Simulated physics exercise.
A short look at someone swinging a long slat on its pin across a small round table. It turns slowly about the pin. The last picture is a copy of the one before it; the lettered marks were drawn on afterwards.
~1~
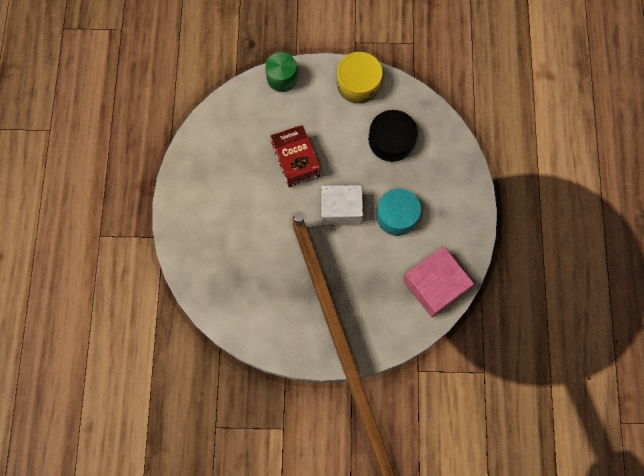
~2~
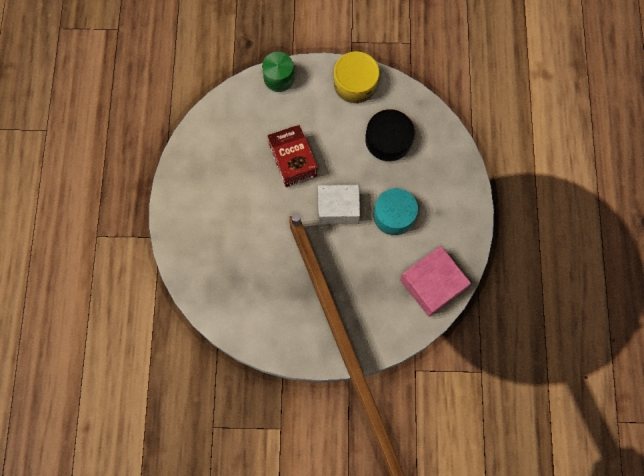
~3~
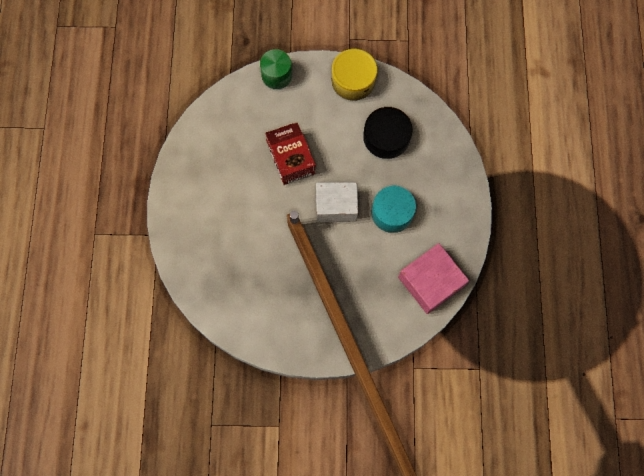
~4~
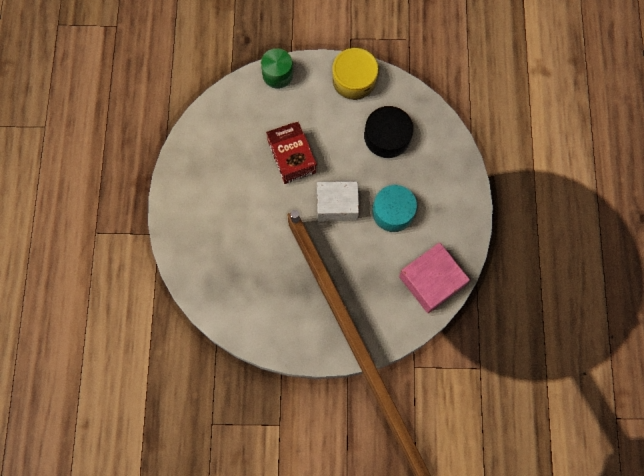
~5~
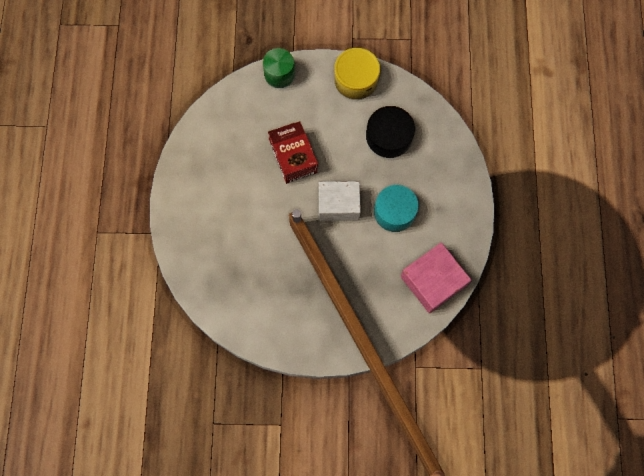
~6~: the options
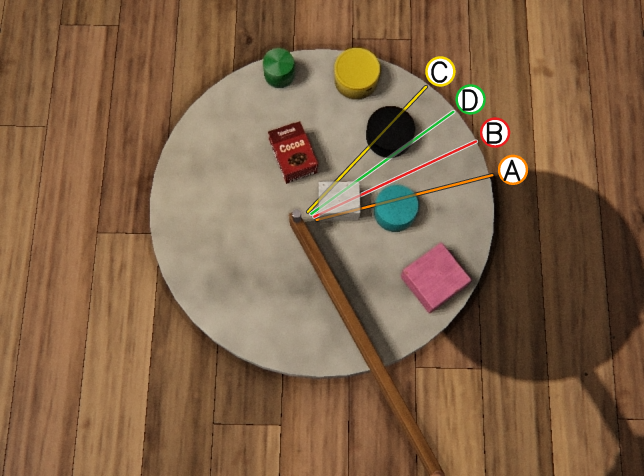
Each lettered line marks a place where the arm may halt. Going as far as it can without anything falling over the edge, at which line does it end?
Nothing falls up to D.
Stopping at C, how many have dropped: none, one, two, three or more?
By then, one.
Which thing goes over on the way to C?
The yellow jar.
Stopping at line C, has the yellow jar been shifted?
By then, yes.
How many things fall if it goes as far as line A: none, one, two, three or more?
The count is none.
On the marked copy, A at (405, 197); B at (396, 179); C at (368, 148); D at (384, 162).
Following D. Soon after the start, arm (402, 268); pink block (442, 263); green tin (279, 69).
Later, arm (410, 201); pink block (436, 176); turquoise pot (392, 186).
In the end, arm (387, 155); yellow jar (346, 53); black pot (358, 95); nothing has fallen.
As for the rest, A is safe but short; B is safe but short; C drops the yellow jar.
